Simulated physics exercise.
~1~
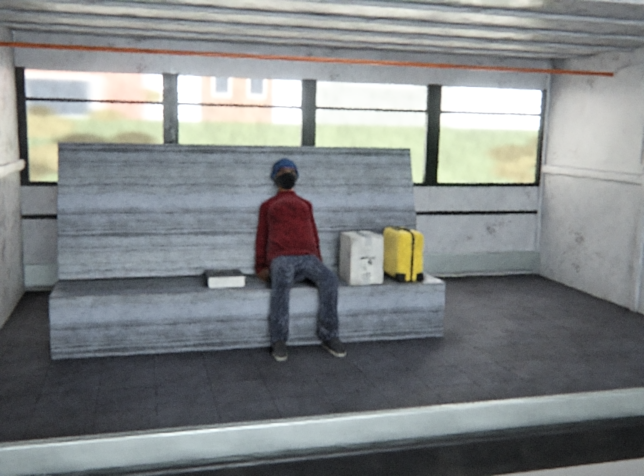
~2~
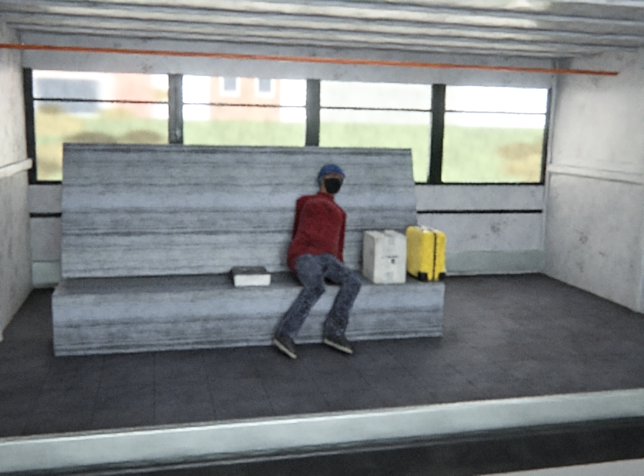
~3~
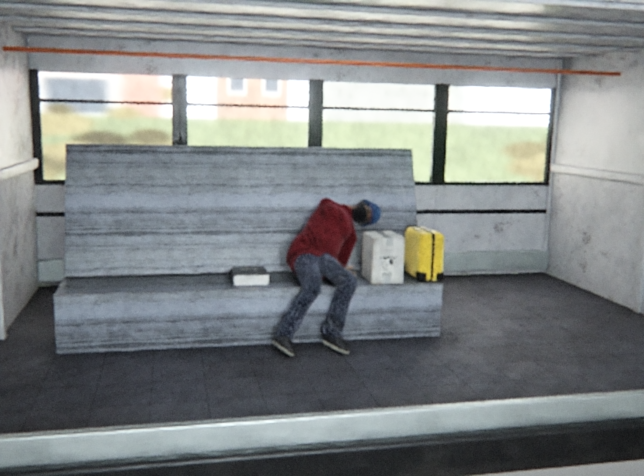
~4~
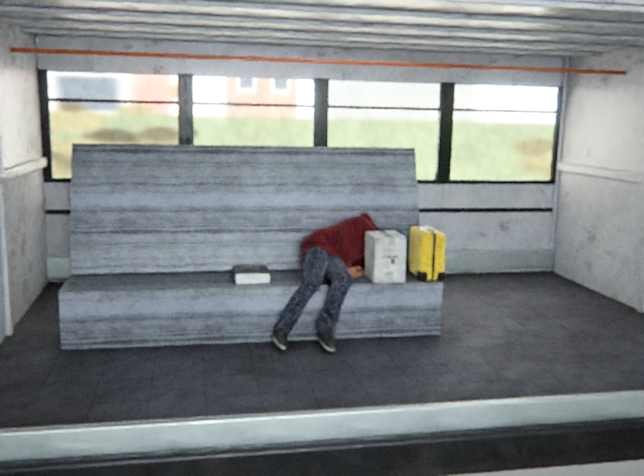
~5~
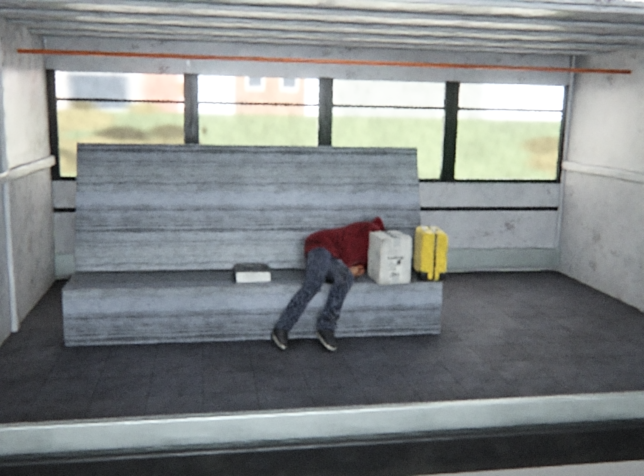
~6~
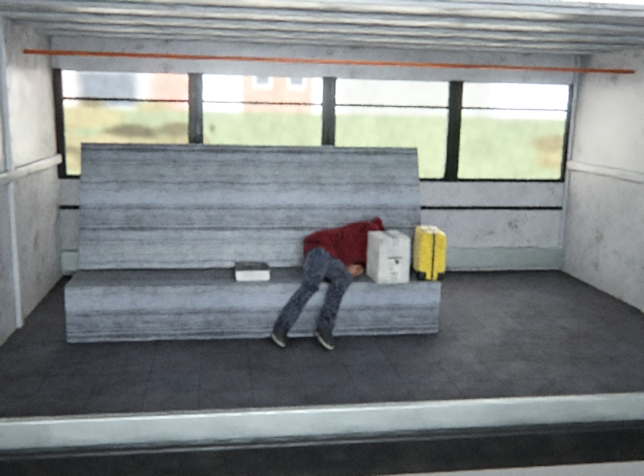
Inside a metro car, seen from the front with a row of windows behind, a commuter in a red top, blue cap and jeans sits limply on a long grey bench. A flat grey folder lies to the left, and a white pack and a yellow case stand to the right. The commuter and all three items shift a short way right along the seat. The commuter then tips over to the right, head dropping toward the white pack, and folds down low against it. At the end the commuter lies slumped with hips on the seat, both bags stand upright and the folder lies flat, all still on the bench.
